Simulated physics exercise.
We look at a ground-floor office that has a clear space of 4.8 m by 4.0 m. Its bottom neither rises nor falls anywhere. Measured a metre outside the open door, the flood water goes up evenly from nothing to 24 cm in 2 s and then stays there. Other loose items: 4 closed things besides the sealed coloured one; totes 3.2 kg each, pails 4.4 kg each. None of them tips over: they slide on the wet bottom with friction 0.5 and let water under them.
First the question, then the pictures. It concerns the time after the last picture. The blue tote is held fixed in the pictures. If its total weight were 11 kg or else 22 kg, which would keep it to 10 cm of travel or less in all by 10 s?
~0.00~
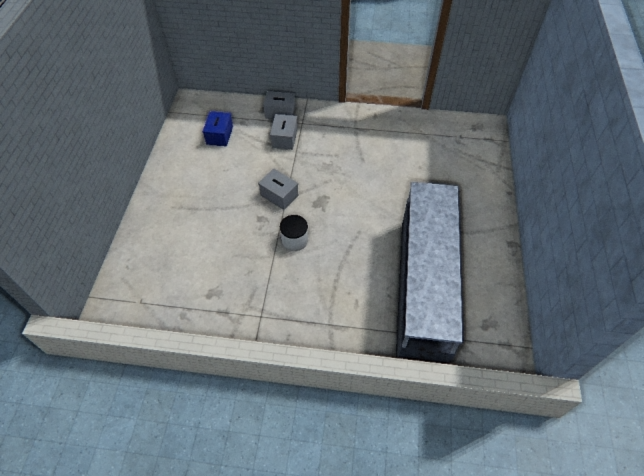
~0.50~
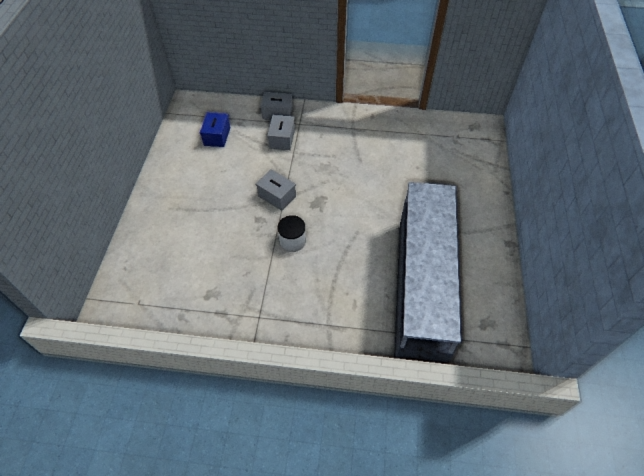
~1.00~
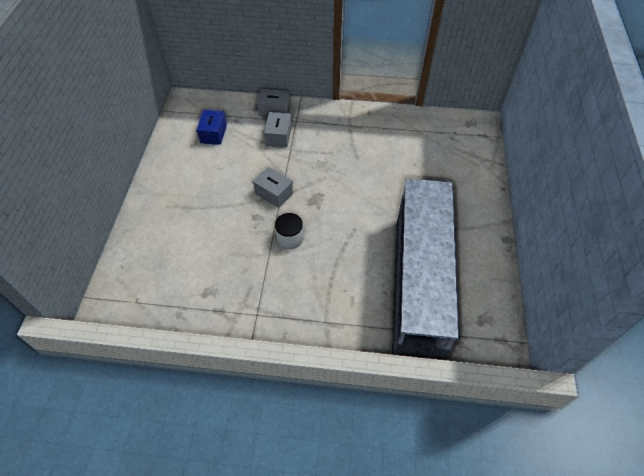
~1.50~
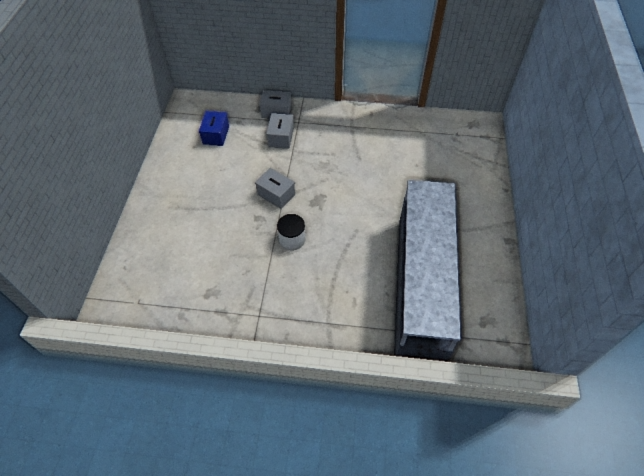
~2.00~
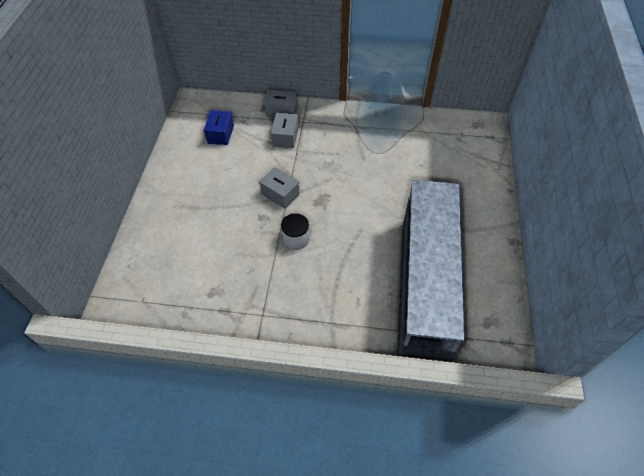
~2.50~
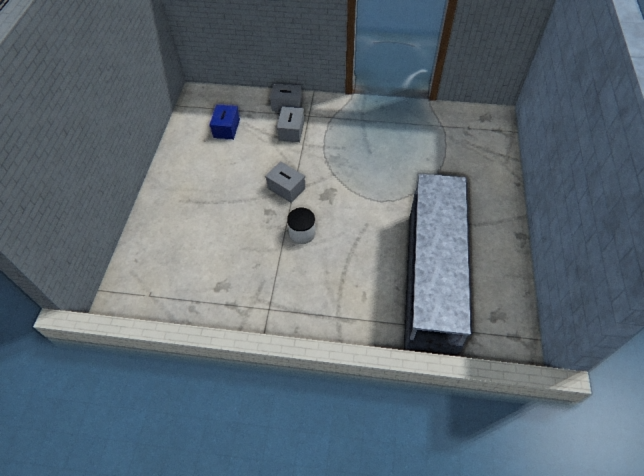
Pick: The smaller mass.
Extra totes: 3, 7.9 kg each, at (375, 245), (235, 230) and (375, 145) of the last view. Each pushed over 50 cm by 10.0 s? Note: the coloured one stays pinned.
In that order: Beyond it, beyond it, beyond it.
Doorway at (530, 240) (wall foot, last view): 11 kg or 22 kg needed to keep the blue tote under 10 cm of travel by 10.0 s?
That way, only the big mass suffices.
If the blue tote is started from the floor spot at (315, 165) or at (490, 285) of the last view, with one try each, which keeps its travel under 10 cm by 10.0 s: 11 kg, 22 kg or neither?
In turn: It takes the larger; it takes the larger.
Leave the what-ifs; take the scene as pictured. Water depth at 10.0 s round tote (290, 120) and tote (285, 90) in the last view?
Around 3 cm and 3 cm.
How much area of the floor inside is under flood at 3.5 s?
I'd put it close to 8.5 m2.
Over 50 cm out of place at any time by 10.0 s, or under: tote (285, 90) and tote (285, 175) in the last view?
Below, beyond.
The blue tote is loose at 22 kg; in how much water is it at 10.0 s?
Close to 4 cm deep.
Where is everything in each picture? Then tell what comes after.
In the first frame, the blue tote at (217, 122), on the bottom; 0.0 m2 under water; 0 of 5 have shifted.
In the second frame, the blue tote at (214, 123) rests on the ground; 0.0 m2 under water; 0 of 5 have shifted.
In the third frame, the blue tote at (211, 121), on the bottom; 0.0 m2 under water; 0 of 5 have shifted.
In the fourth frame, the blue tote at (213, 122), on the bottom; water covers 0.0 m2; 0 of 5 have shifted.
In the fifth frame, the blue tote at (218, 121) rests on the ground; water covers 0.7 m2; 0 of 5 have shifted.
In the sixth frame, the blue tote at (224, 115), on the bottom; water covers 2.4 m2; 0 of 5 have shifted.
After 3.5 s the blue tote would be 0 cm from its start with 11 kg and 0 cm from its start with 22 kg; 0 cm of water round it then.
After 4.5 s the blue tote would be 0 cm from its start with 11 kg and 0 cm from its start with 22 kg; 0 cm of water round it then.
After 7.0 s the blue tote would be 0 cm from its start with 11 kg and 0 cm from its start with 22 kg; 0 cm of water round it then.
After 10.0 s the blue tote would be 1 cm from its start with 11 kg and 0 cm from its start with 22 kg; 4 cm of water round it then.
